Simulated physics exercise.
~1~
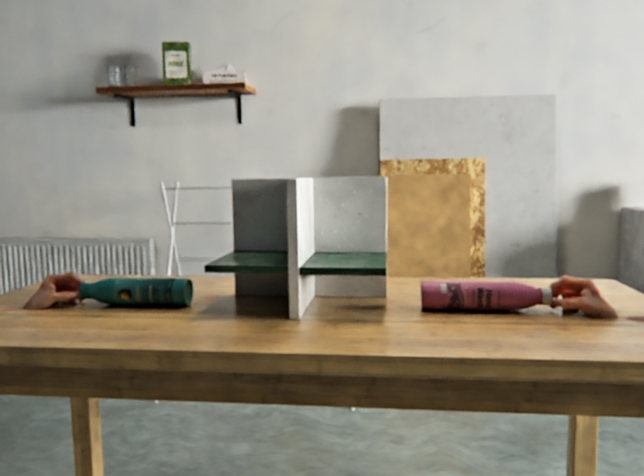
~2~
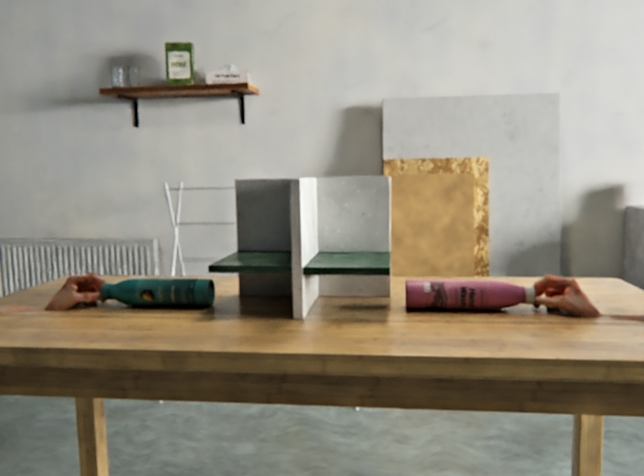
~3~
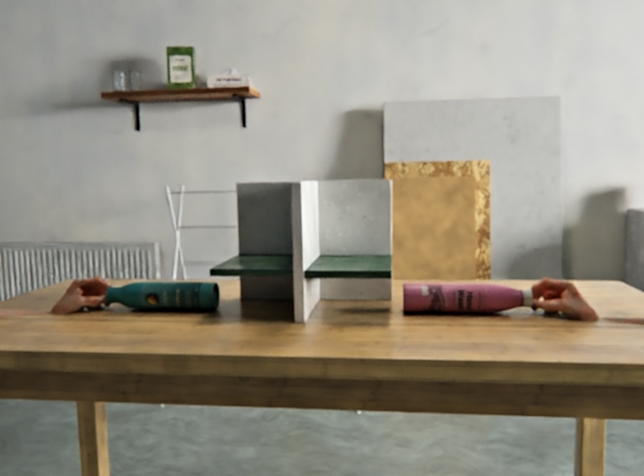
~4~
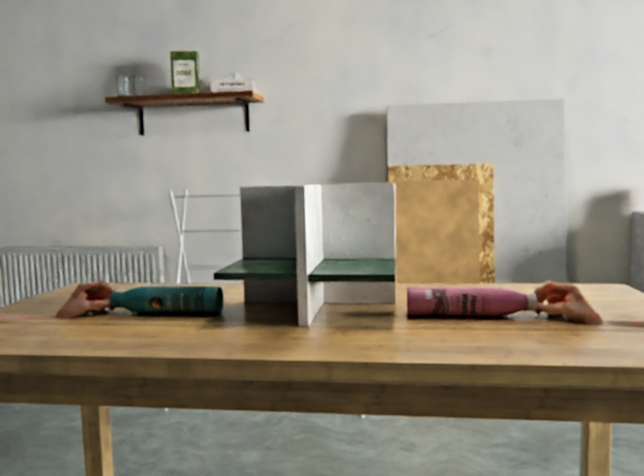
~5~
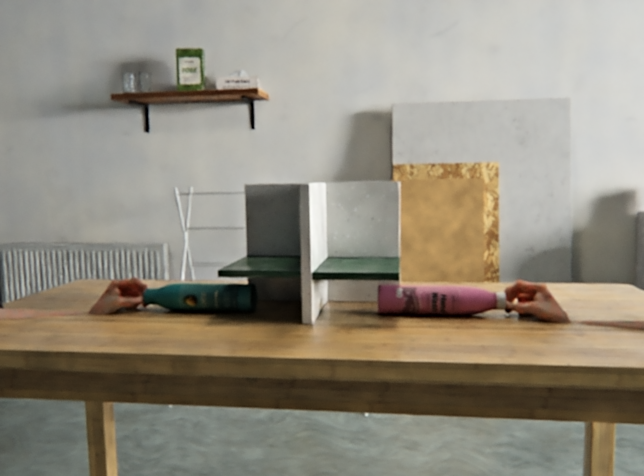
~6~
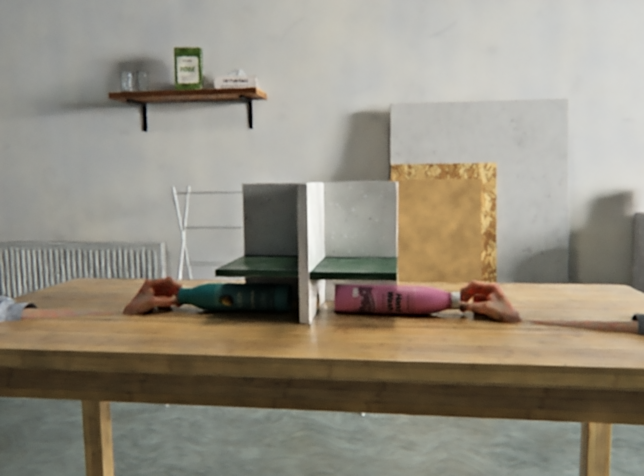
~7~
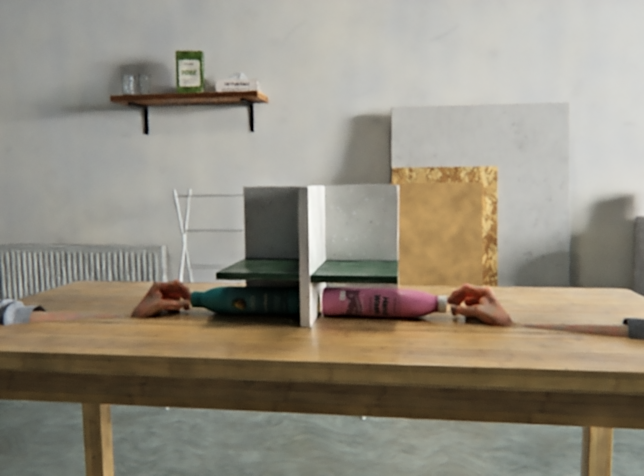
Two hands sliding a turquoise bottle and a pink bottle on their sides under the low green shelves of a grey rack.
